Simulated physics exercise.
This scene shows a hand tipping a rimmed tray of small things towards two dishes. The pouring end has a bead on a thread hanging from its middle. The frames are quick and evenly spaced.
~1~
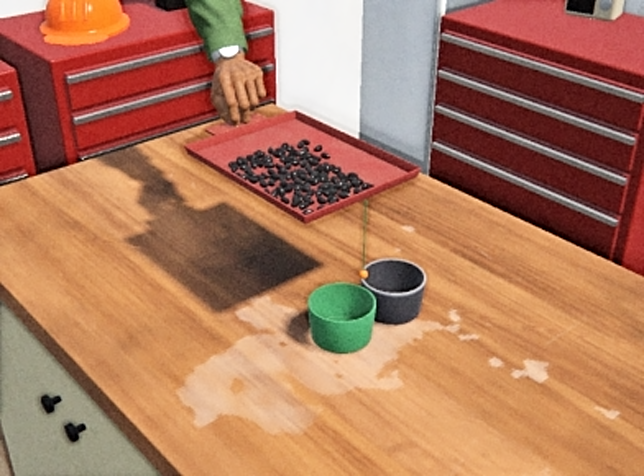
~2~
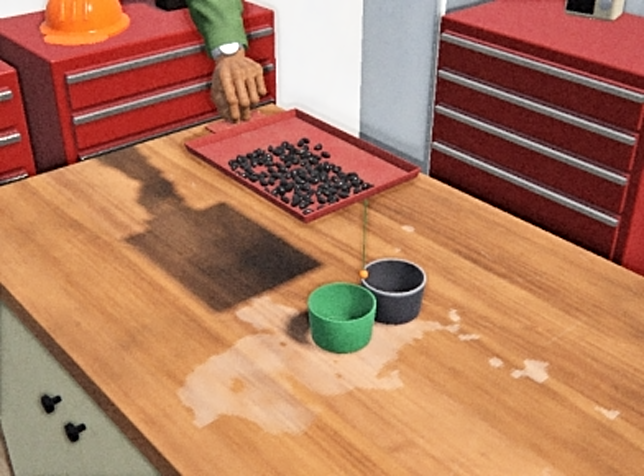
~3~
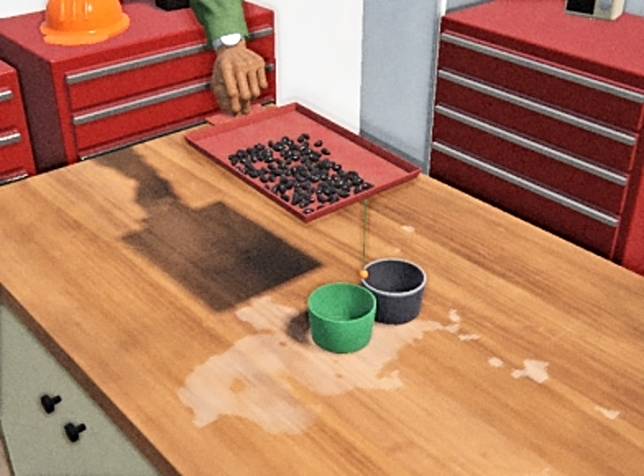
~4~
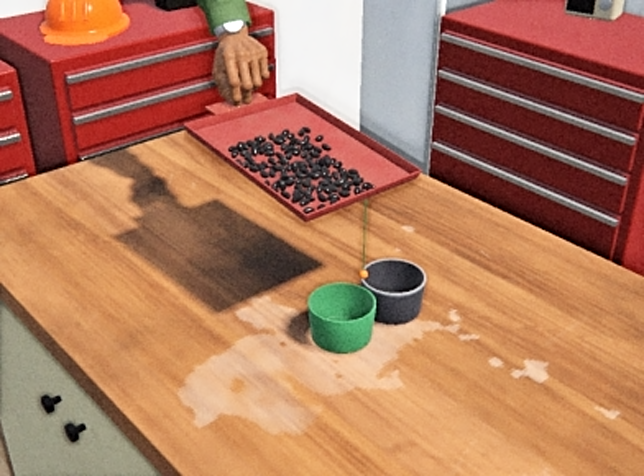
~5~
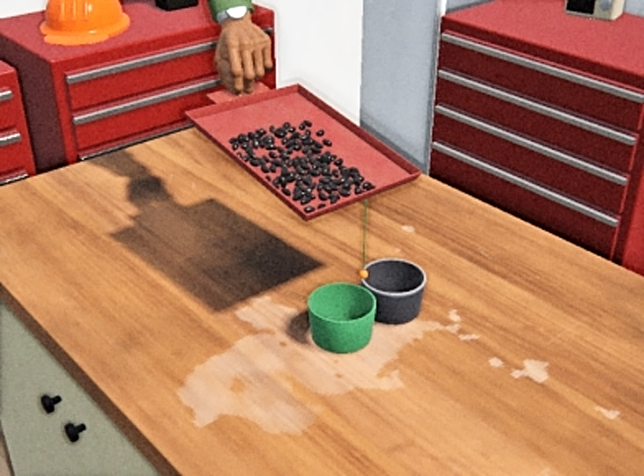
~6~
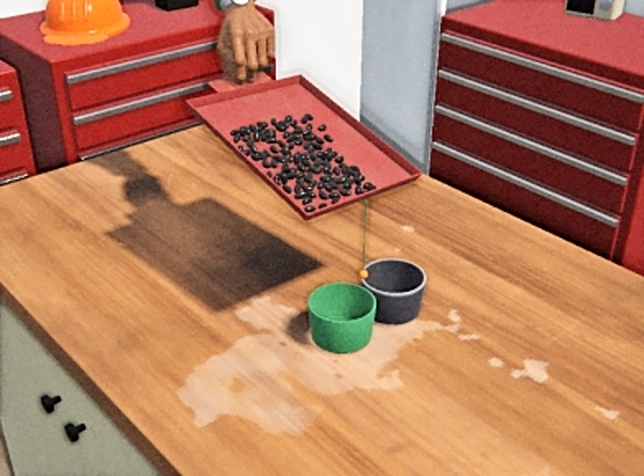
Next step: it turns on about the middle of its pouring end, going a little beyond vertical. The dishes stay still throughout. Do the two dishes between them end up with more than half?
No.
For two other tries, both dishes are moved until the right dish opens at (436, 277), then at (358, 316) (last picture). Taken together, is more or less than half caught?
Earlier try a majority share, later try a minority share.
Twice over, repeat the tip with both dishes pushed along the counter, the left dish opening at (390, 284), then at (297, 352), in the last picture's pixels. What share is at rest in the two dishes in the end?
50 and 20 %.
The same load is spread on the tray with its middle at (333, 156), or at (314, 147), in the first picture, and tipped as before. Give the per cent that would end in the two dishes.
Around 30 percent the first time and around 40 percent the second time.
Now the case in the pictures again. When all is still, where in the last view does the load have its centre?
Somewhere close to (405, 336) in the last picture.
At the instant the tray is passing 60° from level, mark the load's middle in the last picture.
In the last view, the load is centred close to (351, 169).
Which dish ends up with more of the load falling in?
Note: Fuller is the one placed right.
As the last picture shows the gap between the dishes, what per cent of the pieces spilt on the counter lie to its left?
I reckon around 20 per cent.
Soon, tray tipped steeply; nearly all on the tray; a stray few outside both; a small part in the air.
A while on, tray tipped right over; about two thirds on the tray; a stray few in the left dish; a stray few in the right dish; a small part outside both; about a quarter in the air.
Towards the end, tray tipped past a quarter turn; a small part in the left dish; about a quarter in the right dish; about two thirds outside both.
Finally, tray tipped past a quarter turn; a small part in the left dish; about a quarter in the right dish; about two thirds outside both.
